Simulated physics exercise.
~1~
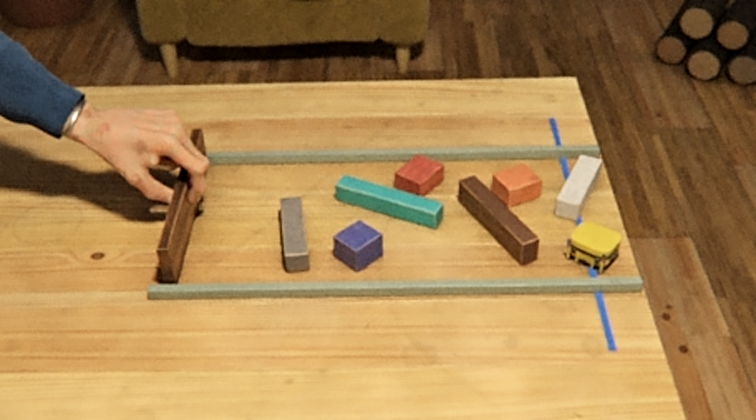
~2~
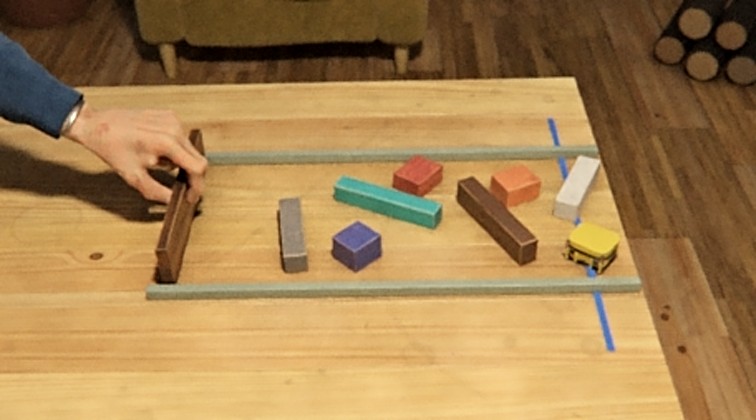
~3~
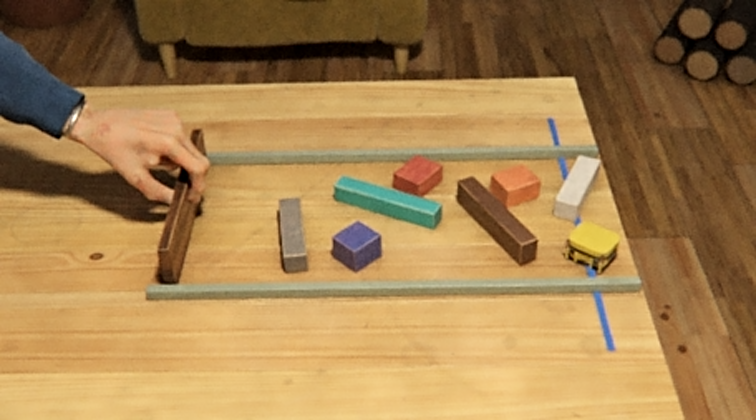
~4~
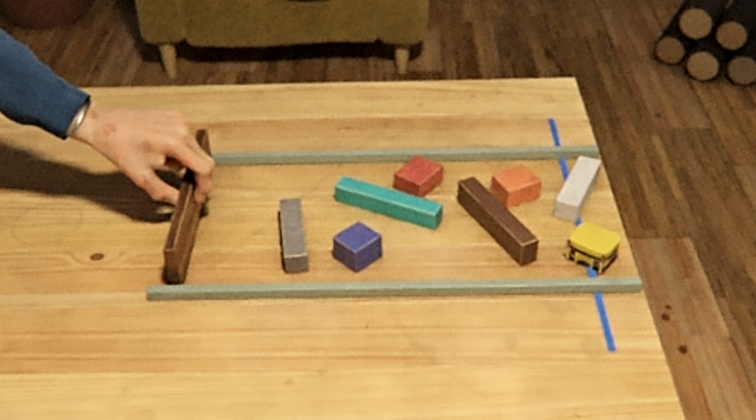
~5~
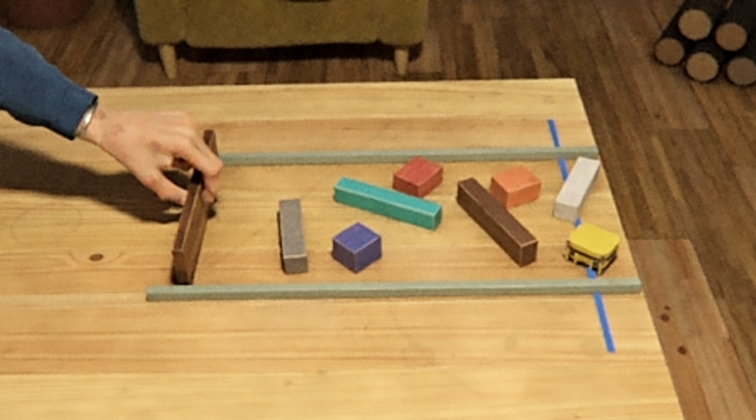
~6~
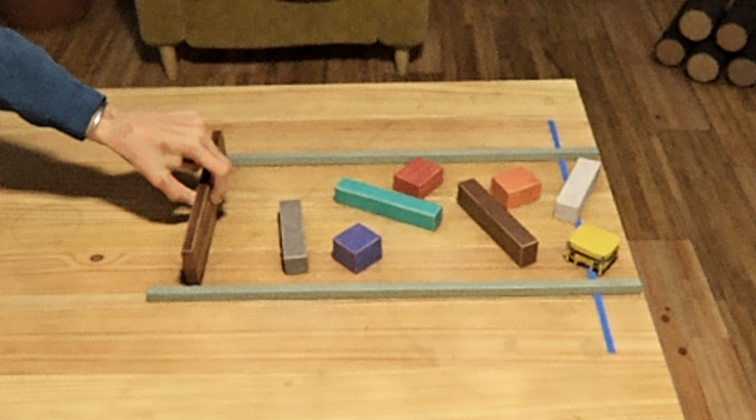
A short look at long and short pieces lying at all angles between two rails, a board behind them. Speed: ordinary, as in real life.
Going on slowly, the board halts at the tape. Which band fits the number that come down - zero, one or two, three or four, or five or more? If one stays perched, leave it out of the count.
The band that fits is three or four.
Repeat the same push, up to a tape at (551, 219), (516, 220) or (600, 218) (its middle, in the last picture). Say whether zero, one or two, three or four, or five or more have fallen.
Falls: One to two; none at all; five or over.
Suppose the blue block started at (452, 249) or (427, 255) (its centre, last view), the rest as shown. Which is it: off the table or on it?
In that order: Stays aboard, then stays aboard.
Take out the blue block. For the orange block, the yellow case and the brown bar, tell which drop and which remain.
I'd say the orange block ends up down, the yellow case ends up down, and the brown bar ends up down.
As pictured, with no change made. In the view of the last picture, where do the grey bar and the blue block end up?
In order, first (595, 232), then (631, 251).
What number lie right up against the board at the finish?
Contact count: 3.
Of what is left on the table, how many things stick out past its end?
That comes to 2 of them.
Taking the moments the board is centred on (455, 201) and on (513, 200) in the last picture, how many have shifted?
The first number is 6, the next one 8.
A little later, none off yet; white bar at rest near (578, 190); yellow case at rest near (593, 250); orange block at rest near (516, 187).
Next, none off yet; white bar at rest near (578, 190); yellow case at rest near (595, 250); orange block shifted a little near (527, 183).
When it is over, the number that fall off is three or four; down, brown bar, orange block, yellow case and white bar.
